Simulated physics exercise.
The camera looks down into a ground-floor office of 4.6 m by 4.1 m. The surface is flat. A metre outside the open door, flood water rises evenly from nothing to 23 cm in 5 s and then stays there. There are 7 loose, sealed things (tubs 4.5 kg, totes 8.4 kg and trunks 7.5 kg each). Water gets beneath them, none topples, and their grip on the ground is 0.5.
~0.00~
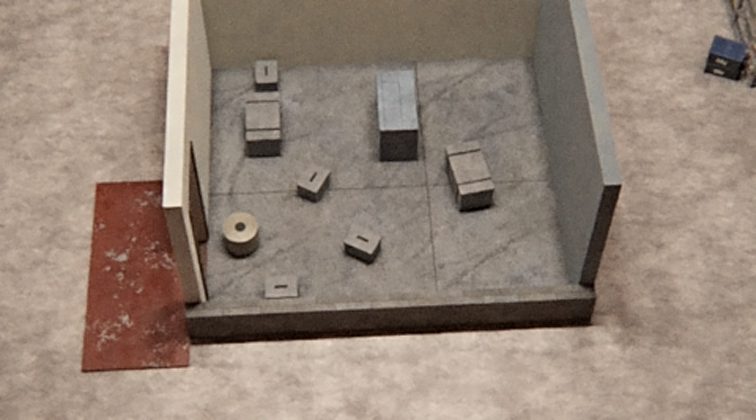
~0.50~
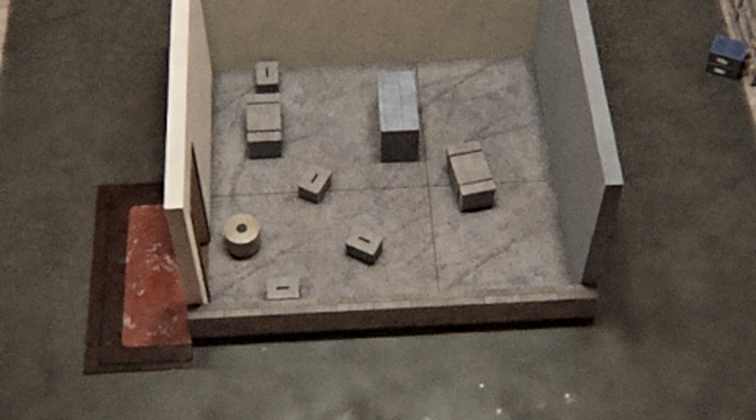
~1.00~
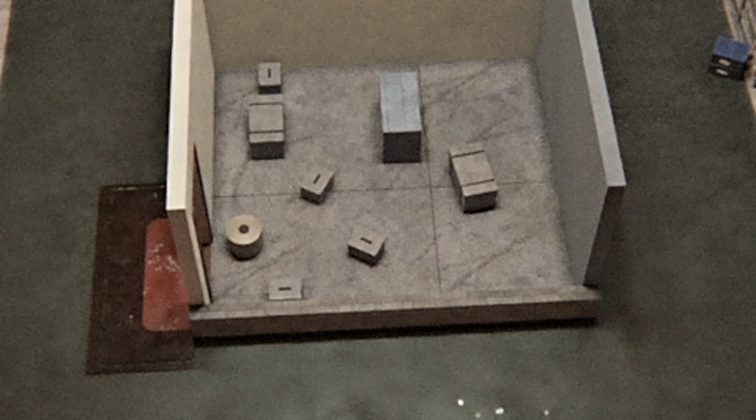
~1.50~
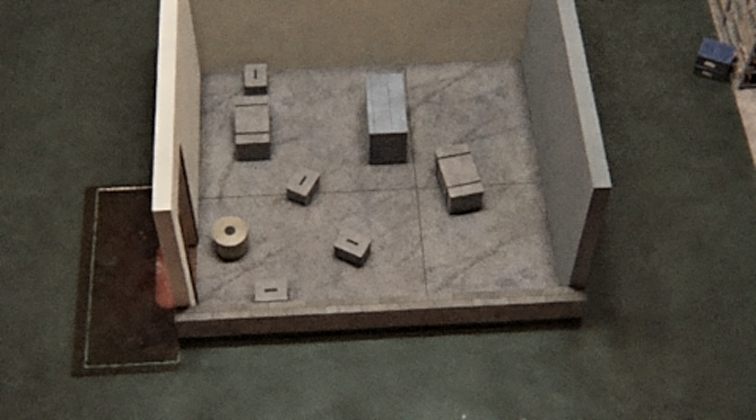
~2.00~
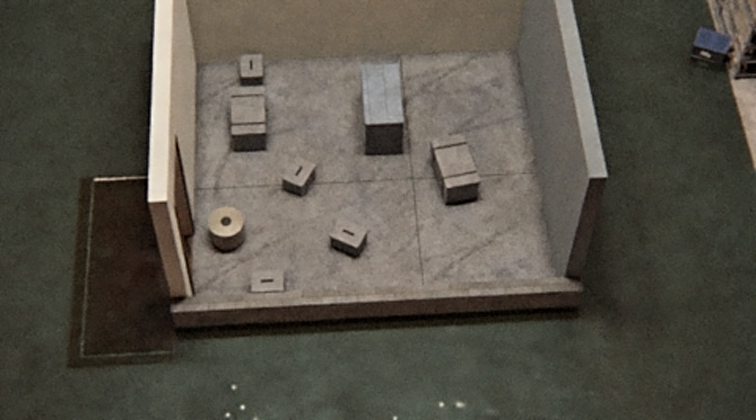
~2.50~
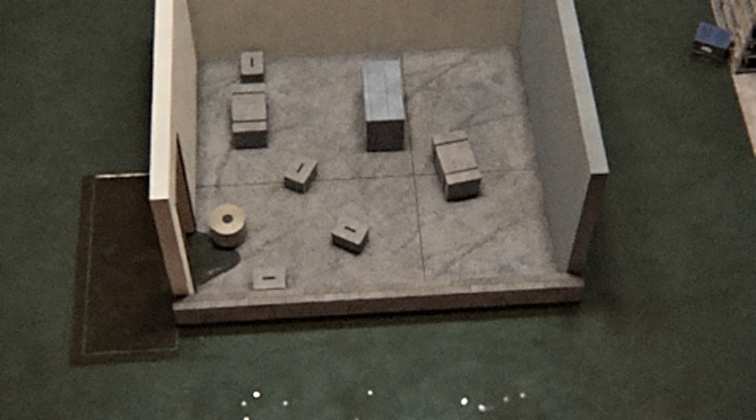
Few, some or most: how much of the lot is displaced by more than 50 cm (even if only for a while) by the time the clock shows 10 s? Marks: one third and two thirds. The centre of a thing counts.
That comes to one to two thirds.
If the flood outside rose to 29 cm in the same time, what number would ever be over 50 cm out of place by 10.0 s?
In that case 4 of them.
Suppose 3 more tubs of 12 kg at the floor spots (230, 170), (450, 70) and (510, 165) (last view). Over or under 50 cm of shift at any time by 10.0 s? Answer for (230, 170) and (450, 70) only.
In turn: Short of it, less.
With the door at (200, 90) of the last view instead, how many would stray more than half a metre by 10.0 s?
In that case 2 of them.
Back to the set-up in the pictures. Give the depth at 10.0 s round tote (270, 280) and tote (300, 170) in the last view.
About 9 and 4 cm.
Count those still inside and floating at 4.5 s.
0 of them.
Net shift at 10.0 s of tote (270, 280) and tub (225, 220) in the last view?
In that order: 350 cm, 120 cm.
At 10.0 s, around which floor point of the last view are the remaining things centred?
At about (358, 148).
After 3.5 s 0 of 7 are over 50 cm from their spots; 0 afloat.
After 4.5 s 1 of 7 are over 50 cm from their spots; 0 afloat.
After 7.0 s 3 of 7 are over 50 cm from their spots; 1 afloat.
After 10.0 s 4 of 7 are over 50 cm from their spots, and 4 have been at some point; 3 afloat.
